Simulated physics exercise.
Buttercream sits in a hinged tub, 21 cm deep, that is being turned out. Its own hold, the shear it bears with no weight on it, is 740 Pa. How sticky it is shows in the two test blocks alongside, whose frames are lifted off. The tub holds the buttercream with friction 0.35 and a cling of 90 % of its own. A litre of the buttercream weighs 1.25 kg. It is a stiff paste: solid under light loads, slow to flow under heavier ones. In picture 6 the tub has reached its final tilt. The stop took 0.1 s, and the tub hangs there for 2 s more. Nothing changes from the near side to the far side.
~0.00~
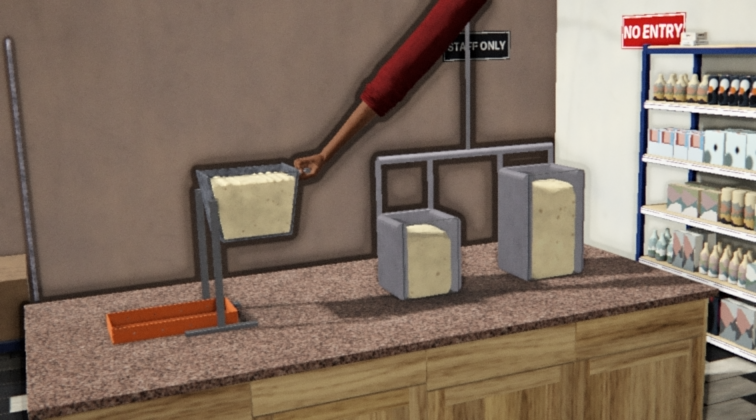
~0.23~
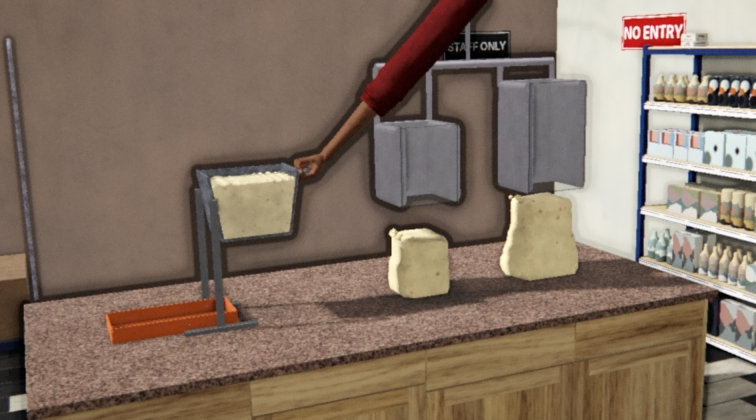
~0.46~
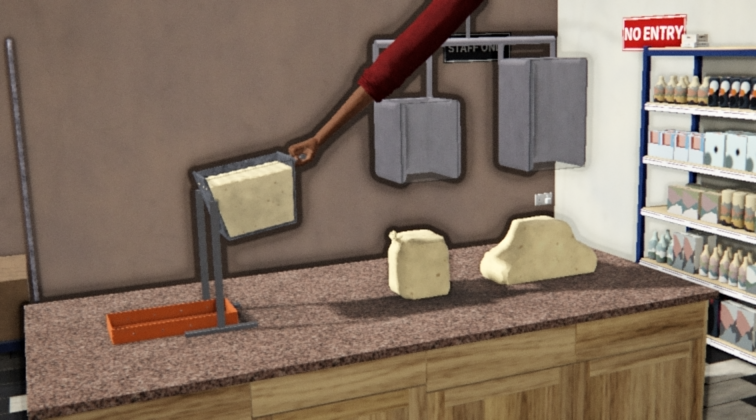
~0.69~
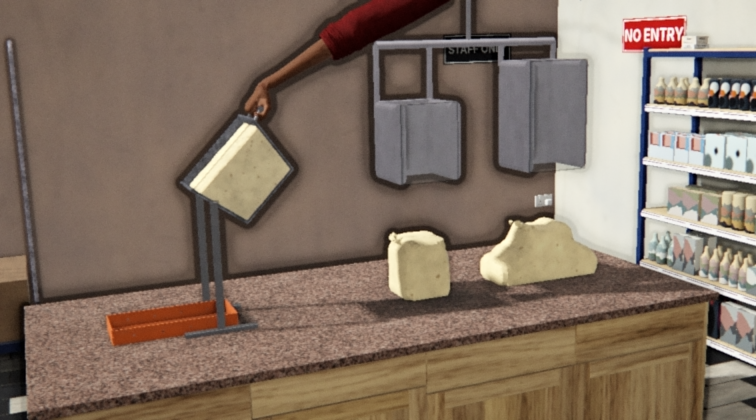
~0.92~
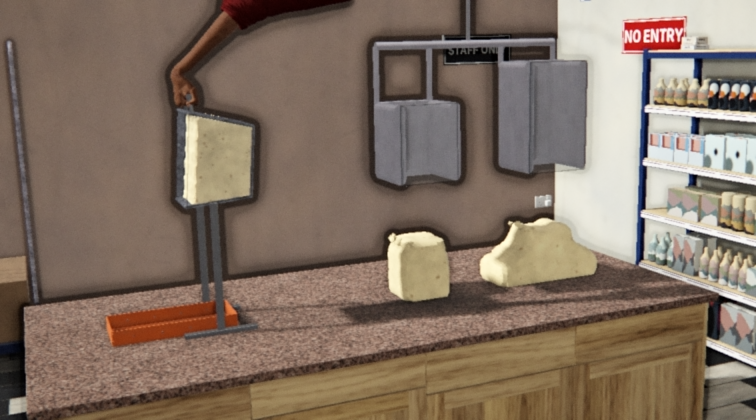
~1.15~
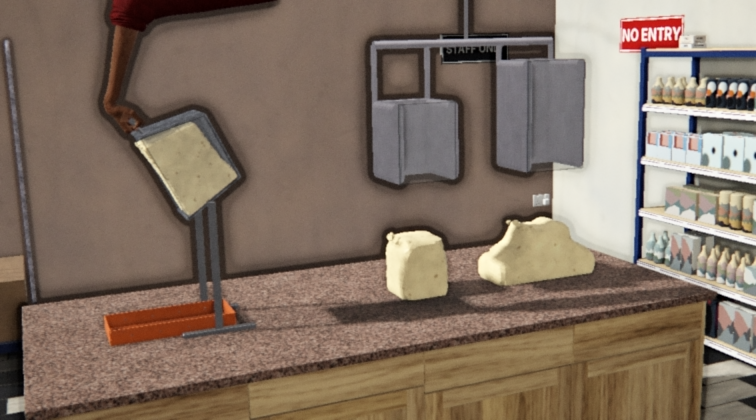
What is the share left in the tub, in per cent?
About 0 %.
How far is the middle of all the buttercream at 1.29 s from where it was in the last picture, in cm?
About 12 cm.
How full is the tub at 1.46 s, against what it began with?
About 0 %.
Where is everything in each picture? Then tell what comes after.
Handle-side rim at (297, 171), tilt 0 degrees; crest of the buttercream at (219, 186); block heights 23 cm, 36 cm (left to right), in the first frame.
Handle-side rim at (297, 170), tilt 0 degrees; crest of the buttercream at (219, 185); block heights 22 cm, 31 cm (left to right), in the second frame.
Handle-side rim at (292, 159), tilt 9 degrees; crest of the buttercream at (287, 169); block heights 22 cm, 22 cm (left to right), in the third frame.
Handle-side rim at (251, 120), tilt 46 degrees; crest of the buttercream at (257, 130); block heights 22 cm, 21 cm (left to right), in the fourth frame.
Handle-side rim at (188, 115), tilt 85 degrees; crest of the buttercream at (197, 119); block heights 22 cm, 21 cm (left to right), in the fifth frame.
Handle-side rim at (140, 140), tilt 116 degrees; crest of the buttercream at (195, 124); block heights 22 cm, 21 cm (left to right), in the sixth frame.
After 1.29 s, the tub is at 116 degrees and holds 49 %.
After 1.46 s, the tub is at 116 degrees and holds 0 %.
After 1.63 s, the tub is at 116 degrees and holds 0 %.
After 1.80 s, the tub is at 116 degrees and holds 0 %.
After 3.15 s, the tub is at 116 degrees and holds 0 %.
